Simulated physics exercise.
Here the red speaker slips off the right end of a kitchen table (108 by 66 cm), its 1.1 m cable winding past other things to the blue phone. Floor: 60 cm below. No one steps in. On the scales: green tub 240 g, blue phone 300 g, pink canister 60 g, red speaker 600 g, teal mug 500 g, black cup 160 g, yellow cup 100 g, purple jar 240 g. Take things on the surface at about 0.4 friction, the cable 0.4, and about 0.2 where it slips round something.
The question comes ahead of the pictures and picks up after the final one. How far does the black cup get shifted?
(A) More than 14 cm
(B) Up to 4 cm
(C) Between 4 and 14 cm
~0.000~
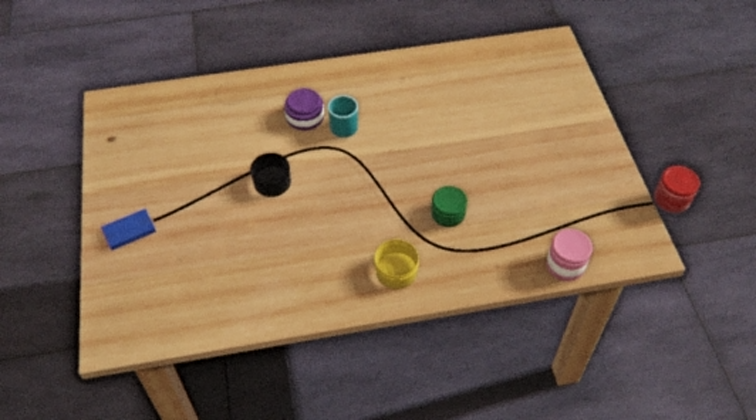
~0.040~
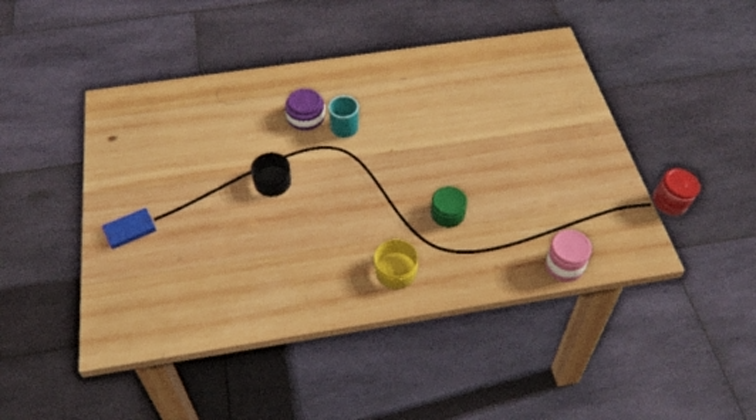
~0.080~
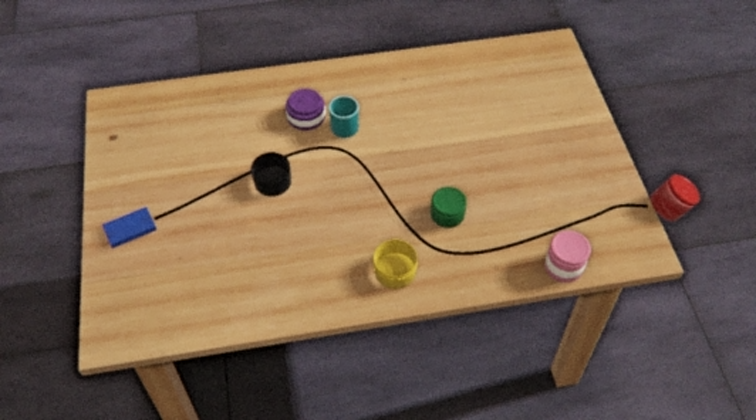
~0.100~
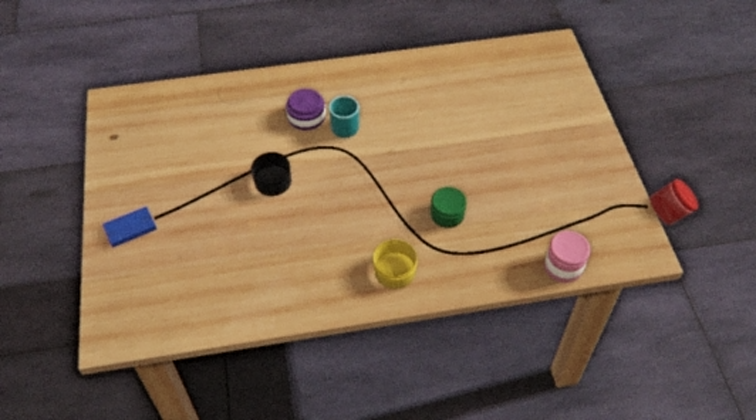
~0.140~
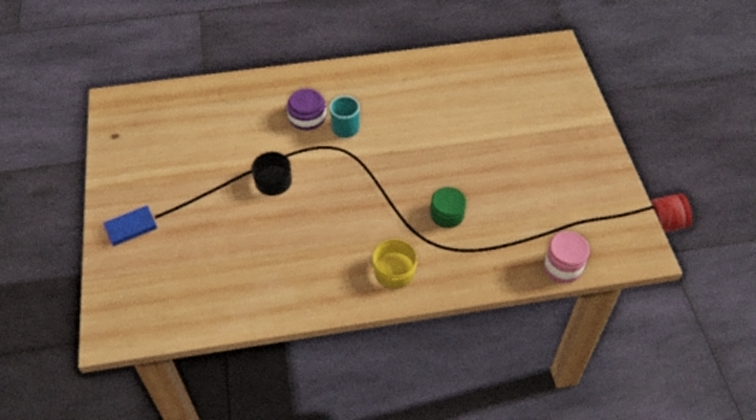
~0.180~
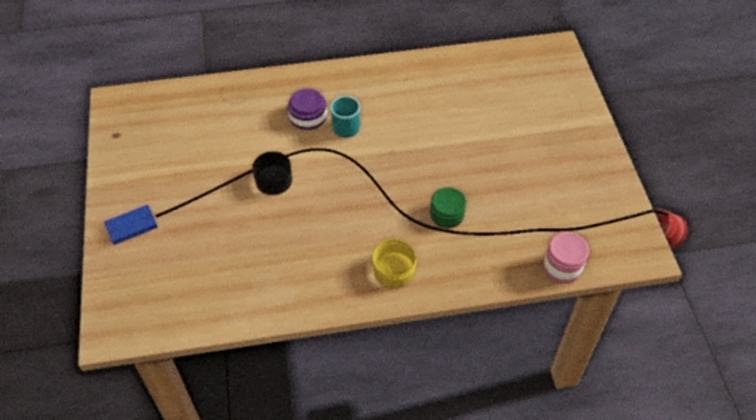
Option A: More than 14 cm.
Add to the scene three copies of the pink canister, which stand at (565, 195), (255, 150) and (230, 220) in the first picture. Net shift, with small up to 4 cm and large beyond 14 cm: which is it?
Shift 1: Minor. Shift 2: Minor. Shift 3: Medium.
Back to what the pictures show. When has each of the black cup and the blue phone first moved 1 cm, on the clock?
Approx. times - black cup: 0.26 s, blue phone: 0.28 s.
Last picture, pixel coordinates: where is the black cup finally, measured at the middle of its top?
(272, 273).
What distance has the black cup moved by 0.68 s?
Approx. shift - black cup 25 cm.
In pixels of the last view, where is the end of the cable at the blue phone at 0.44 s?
In the last view it is close to (203, 212).
After 0.4 s, the cable's tail end at (203, 212); black cup 19 cm off its start, blue phone 9 cm off its start, red speaker over the edge.
After 0.7 s, the cable's tail end at (289, 212); black cup 24 cm off its start, blue phone 25 cm off its start, red speaker over the edge.
After 0.9 s, the cable's tail end at (382, 213); black cup 24 cm off its start at (272, 273), blue phone 43 cm off its start at (357, 209), red speaker over the edge.
After 1.2 s, the cable's tail end at (387, 213); black cup 24 cm off its start, blue phone 44 cm off its start, red speaker over the edge.
After 2.4 s, the cable's tail end at (387, 213); black cup 24 cm off its start at (272, 273), blue phone 44 cm off its start at (362, 209), red speaker over the edge, green tub 4 cm off its start at (456, 184).
